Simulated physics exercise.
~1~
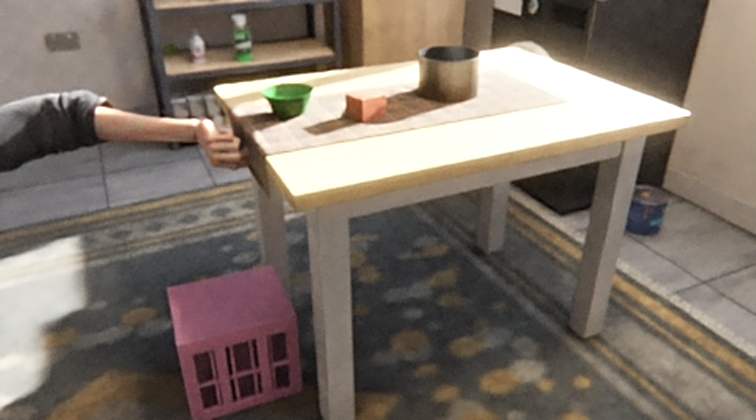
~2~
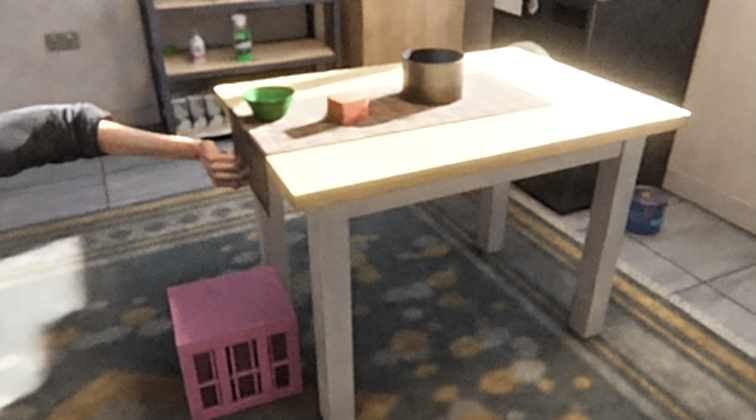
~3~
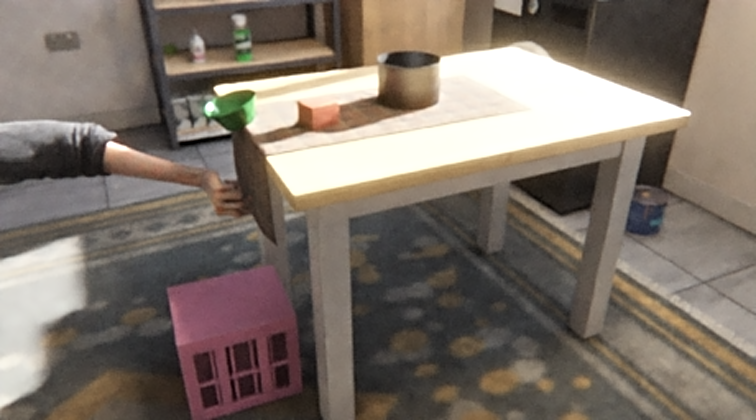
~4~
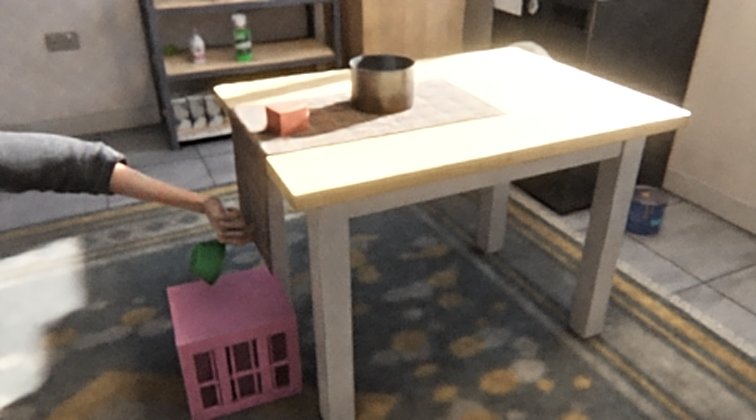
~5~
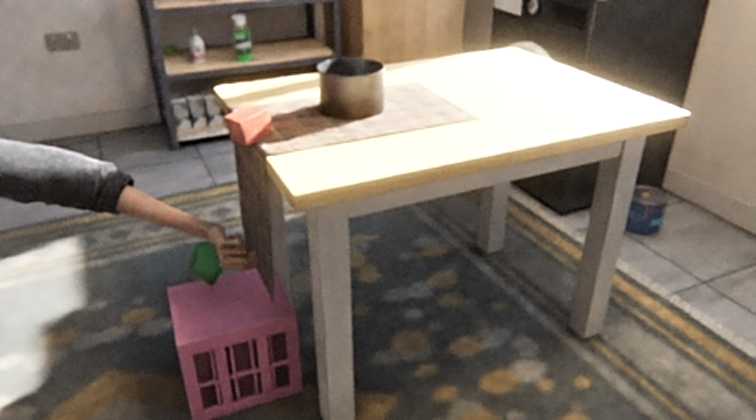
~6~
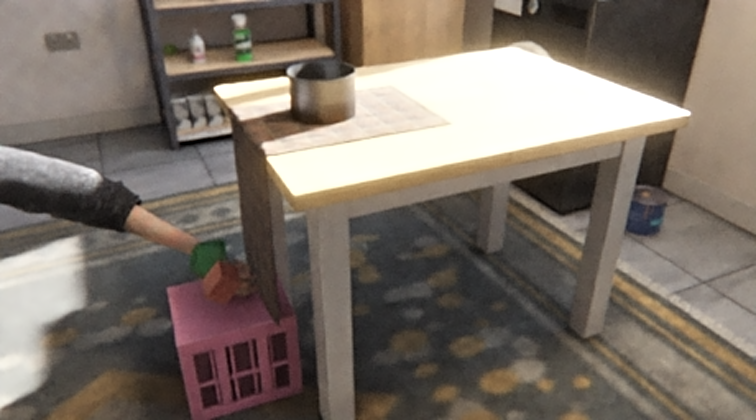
A hand pulled a brown tablecloth down over the left end of a table, carrying a green bowl over the edge and then a red block, and both ended up by the pink crate below while the pot stayed on the table.
